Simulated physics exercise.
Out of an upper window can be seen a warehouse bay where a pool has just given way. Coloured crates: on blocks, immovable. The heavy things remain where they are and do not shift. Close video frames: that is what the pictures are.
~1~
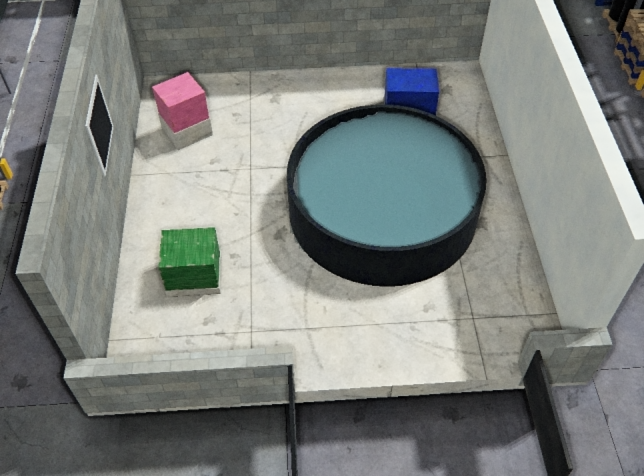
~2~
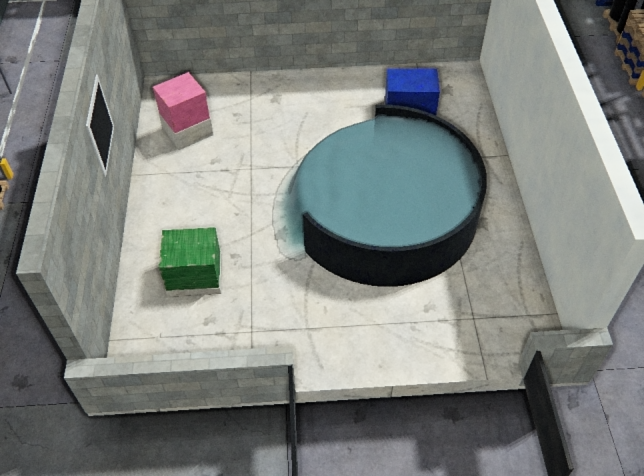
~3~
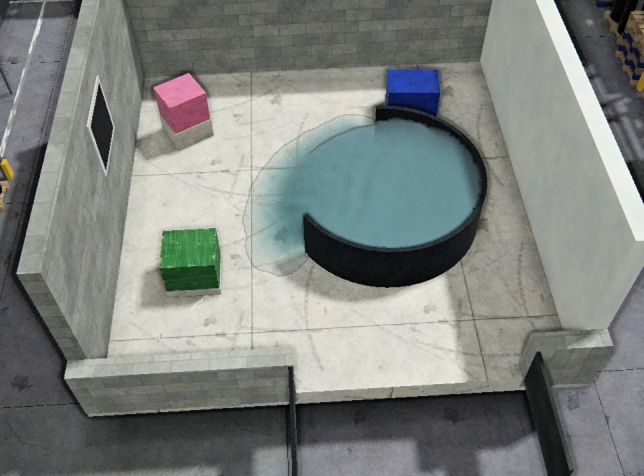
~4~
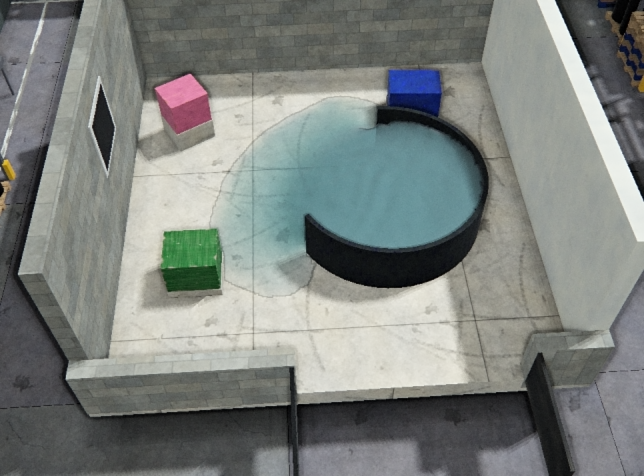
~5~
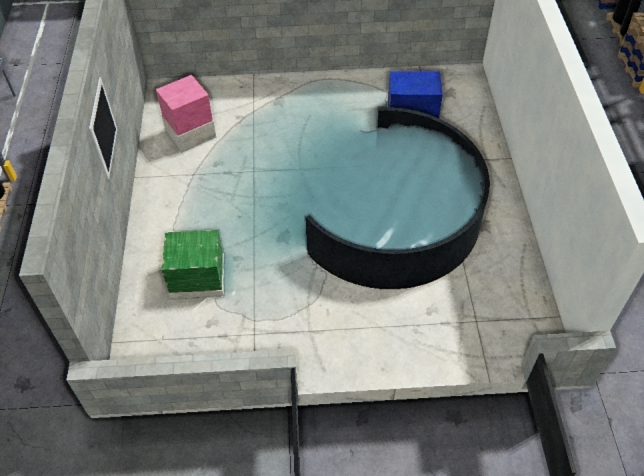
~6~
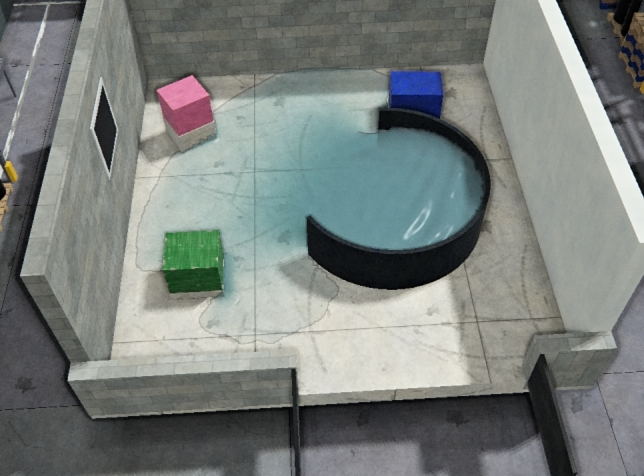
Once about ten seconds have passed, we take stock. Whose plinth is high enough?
Outcome: The pink crate comes out wet; the blue crate comes out wet; the green crate comes out wet.
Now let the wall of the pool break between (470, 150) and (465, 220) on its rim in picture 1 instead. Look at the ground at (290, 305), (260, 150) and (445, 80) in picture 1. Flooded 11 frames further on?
First spot unwetted, second unwetted, third drenched.
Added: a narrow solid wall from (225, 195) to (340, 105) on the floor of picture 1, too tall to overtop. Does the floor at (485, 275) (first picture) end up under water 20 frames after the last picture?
There: Not flooded.
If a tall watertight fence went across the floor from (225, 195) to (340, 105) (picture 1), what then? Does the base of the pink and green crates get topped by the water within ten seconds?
First pink, which is left alone, then green, which gets reached.
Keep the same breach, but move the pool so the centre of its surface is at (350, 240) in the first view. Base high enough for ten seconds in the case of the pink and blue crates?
I'd say the pink crate is overrun, while the blue crate is overrun.
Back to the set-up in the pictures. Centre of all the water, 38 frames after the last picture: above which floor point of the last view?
It's close to (315, 192).
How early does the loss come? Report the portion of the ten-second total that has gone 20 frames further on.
I'd put it near 0 in a hundred.
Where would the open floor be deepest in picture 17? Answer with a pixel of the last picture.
Deepest point: Roughly (143, 126).
A moment on, water covers 55 % of the floor; the pink crate water round its plinth, the blue crate water round its plinth, the green crate water round its plinth.
Next, water covers 65 % of the floor; the pink crate water round its plinth, the blue crate water round its plinth, the green crate water round its plinth.
Then, water covers 70 % of the floor; the pink crate water round its plinth, the blue crate water round its plinth, the green crate water round its plinth.
Later, water covers 100 % of the floor; the pink crate water round its plinth, the blue crate water round its plinth, the green crate water round its plinth.
In the end, water covers 100 % of the floor; the pink crate was topped, the blue crate was topped, the green crate was topped.
